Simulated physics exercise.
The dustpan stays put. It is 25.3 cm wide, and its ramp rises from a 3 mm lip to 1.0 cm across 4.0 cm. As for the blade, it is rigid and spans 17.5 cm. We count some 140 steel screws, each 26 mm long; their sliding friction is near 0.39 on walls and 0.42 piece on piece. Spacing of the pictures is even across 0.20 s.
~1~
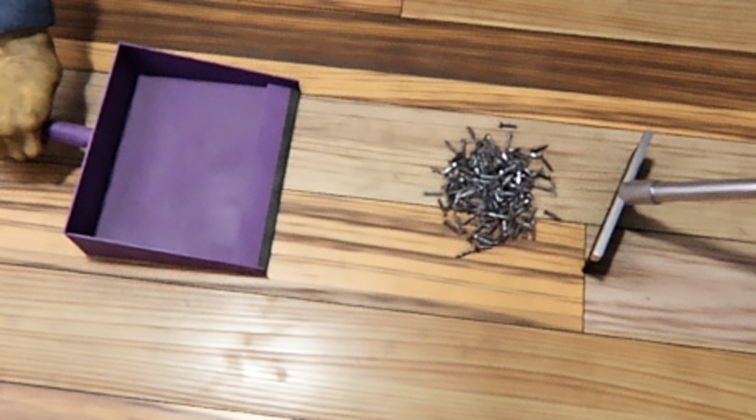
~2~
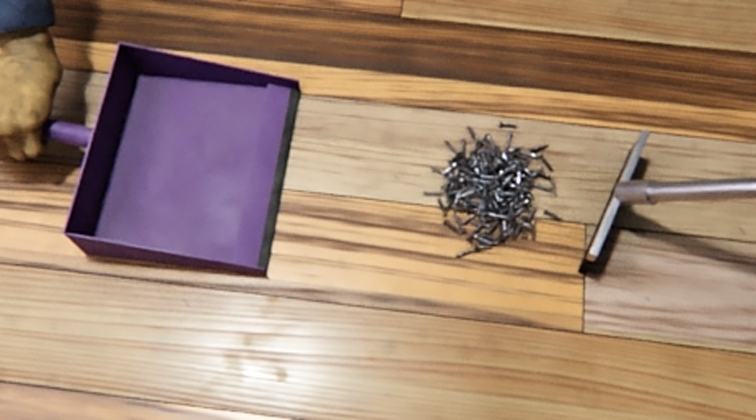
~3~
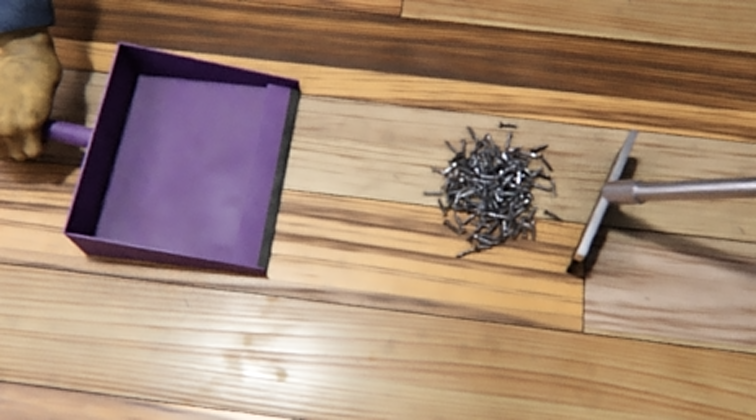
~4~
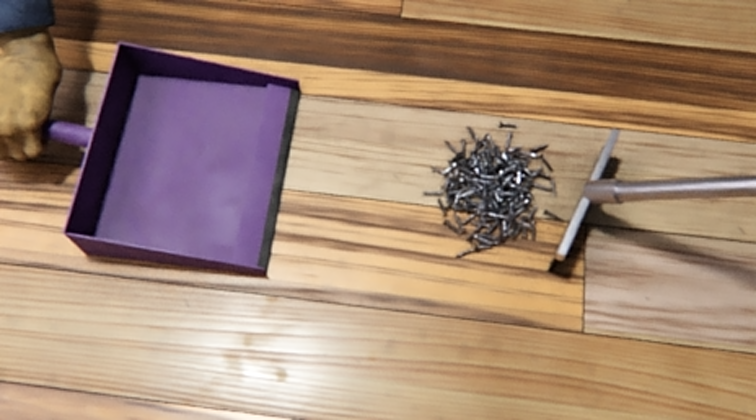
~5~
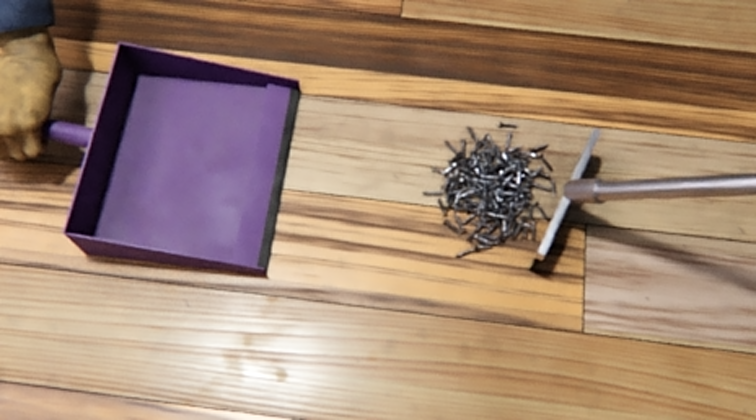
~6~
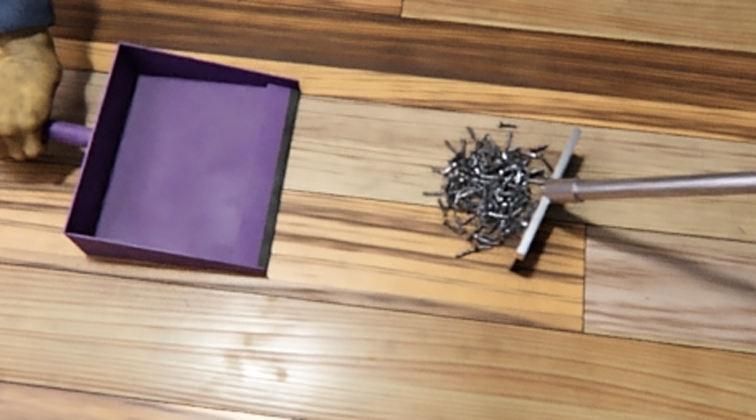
At the start, a gloved hand holds a purple dustpan at left on a wood floor, with a pile of small steel screws at centre and a long-handled blade standing clear to its right. The blade slides left, slowly at first, then meets the pile's right edge and nudges a few screws, while the dustpan stays still.
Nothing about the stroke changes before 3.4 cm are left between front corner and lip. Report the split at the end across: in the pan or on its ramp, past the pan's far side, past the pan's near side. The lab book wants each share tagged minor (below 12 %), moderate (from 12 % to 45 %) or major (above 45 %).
Tags: Pan = minor; far side = minor; near side = minor.
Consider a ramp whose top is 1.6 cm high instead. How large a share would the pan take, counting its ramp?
I'd expect close to 0 per cent.
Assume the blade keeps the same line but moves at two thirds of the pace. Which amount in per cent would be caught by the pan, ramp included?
It would be near 0 per cent.
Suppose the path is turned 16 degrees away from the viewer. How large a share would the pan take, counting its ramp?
Estimate: 10 % in pan or on ramp.
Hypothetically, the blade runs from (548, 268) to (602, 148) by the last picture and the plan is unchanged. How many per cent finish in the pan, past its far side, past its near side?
That ends as pan 0, far 0, and near 0.
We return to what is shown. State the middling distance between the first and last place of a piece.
It comes to some 22 cm.
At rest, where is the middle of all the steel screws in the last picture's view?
Centre at rest: Approx. (328, 155) px.
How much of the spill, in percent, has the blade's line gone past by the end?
Around 25 in a hundred.
Then, 0.23 s after the last picture, middle of the blade 19 cm from the lip; 0 % over the lip, far side 0 %, near side 0 %.
Then, 0.38 s after the last picture, middle of the blade 11 cm from the lip; 0 % over the lip, far side 0 %, near side 0 %.
Then, 0.66 s after the last picture, middle of the blade 6 cm from the lip; 0 % over the lip, far side 5 %, near side 0 %.
In the end, pan 0 %, far side 5 %, near side 0 %, in front of the lip or behind the blade 95 %.
